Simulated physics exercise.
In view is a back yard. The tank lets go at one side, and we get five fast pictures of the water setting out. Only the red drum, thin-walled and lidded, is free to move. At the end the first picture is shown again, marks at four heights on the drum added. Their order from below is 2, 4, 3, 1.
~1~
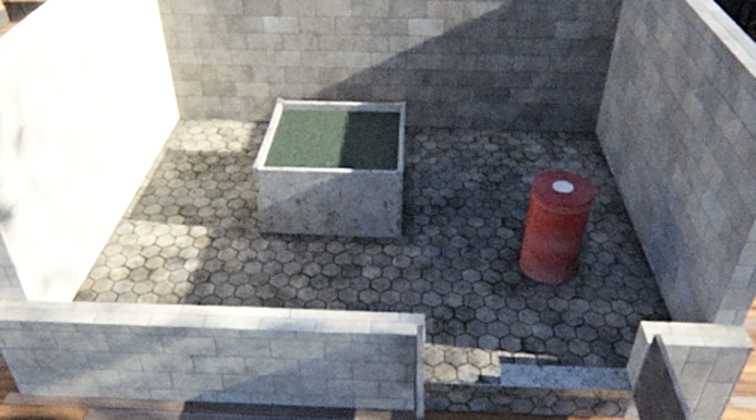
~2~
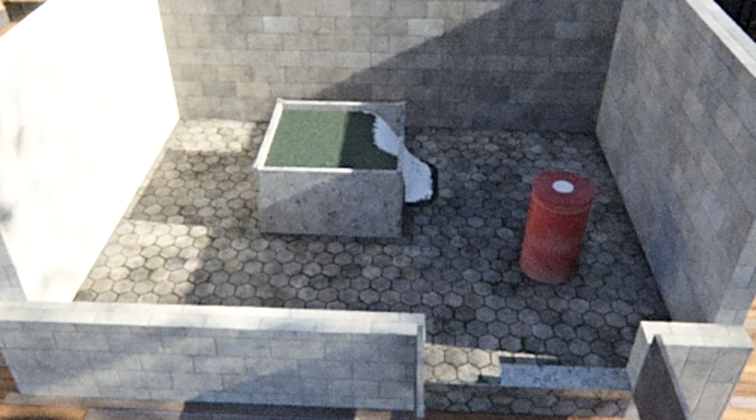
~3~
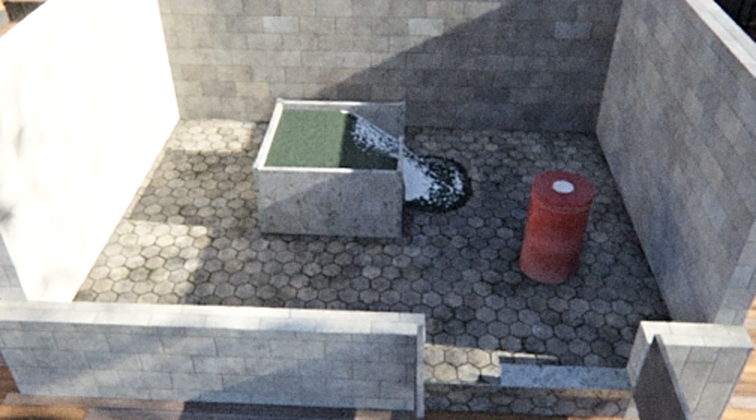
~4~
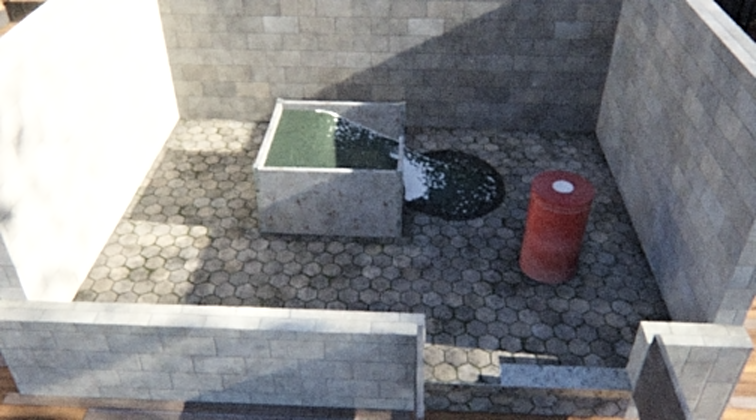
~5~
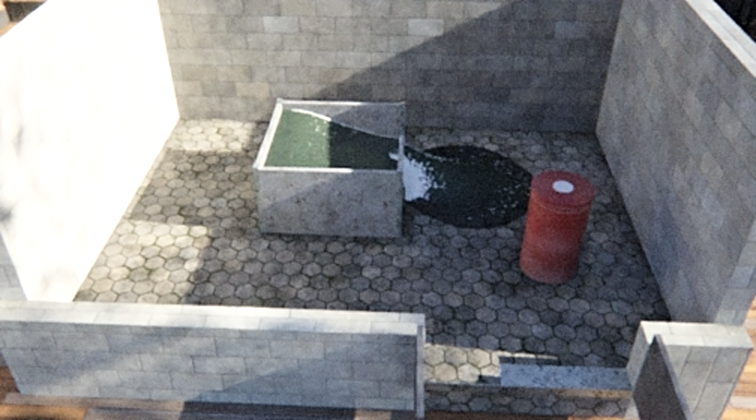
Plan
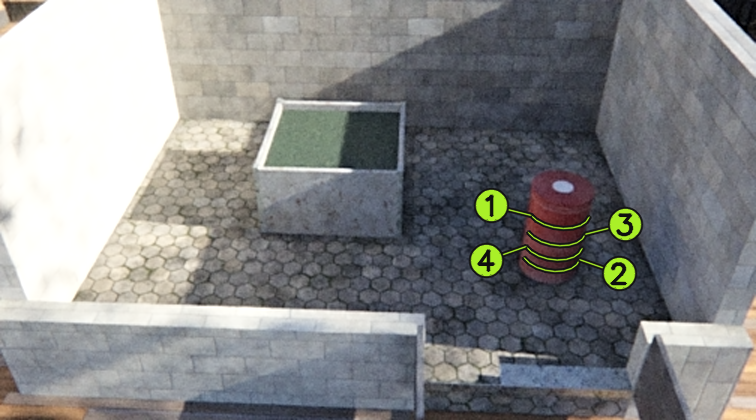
We see a walled yard with a full stone tank and a red drum on grey paving; liquid pours over the tank's right side and spreads in a dark puddle toward the drum, which stays still.
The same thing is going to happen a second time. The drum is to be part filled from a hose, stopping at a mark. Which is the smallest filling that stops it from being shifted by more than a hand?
The limit is 2.
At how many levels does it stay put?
All of the four.
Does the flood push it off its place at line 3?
No, not at all.
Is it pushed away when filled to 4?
No, not at all.
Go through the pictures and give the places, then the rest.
The first picture shows lid of the red drum at (562, 187); tank full, its middle at (335, 140); open gate at (531, 322).
In the second picture, 1 % of the ground wet, in view closest to the drum at (425, 194).
In the third picture, 3 % of the ground wet, in view closest to the drum at (443, 208).
In the fourth picture, 6 % of the ground wet, in view closest to the drum at (489, 206).
The fifth picture shows lid of the red drum at (562, 187); 9 % of the ground wet, in view closest to the drum at (502, 216).
On the marked copy, 1 at (563, 228); 2 at (554, 271); 3 at (559, 245); 4 at (557, 260); from the bottom up 2, 4, 3, 1.
With 1, it does not move.
With 2, it does not move.
With 3, it does not move.
With 4, it does not move.
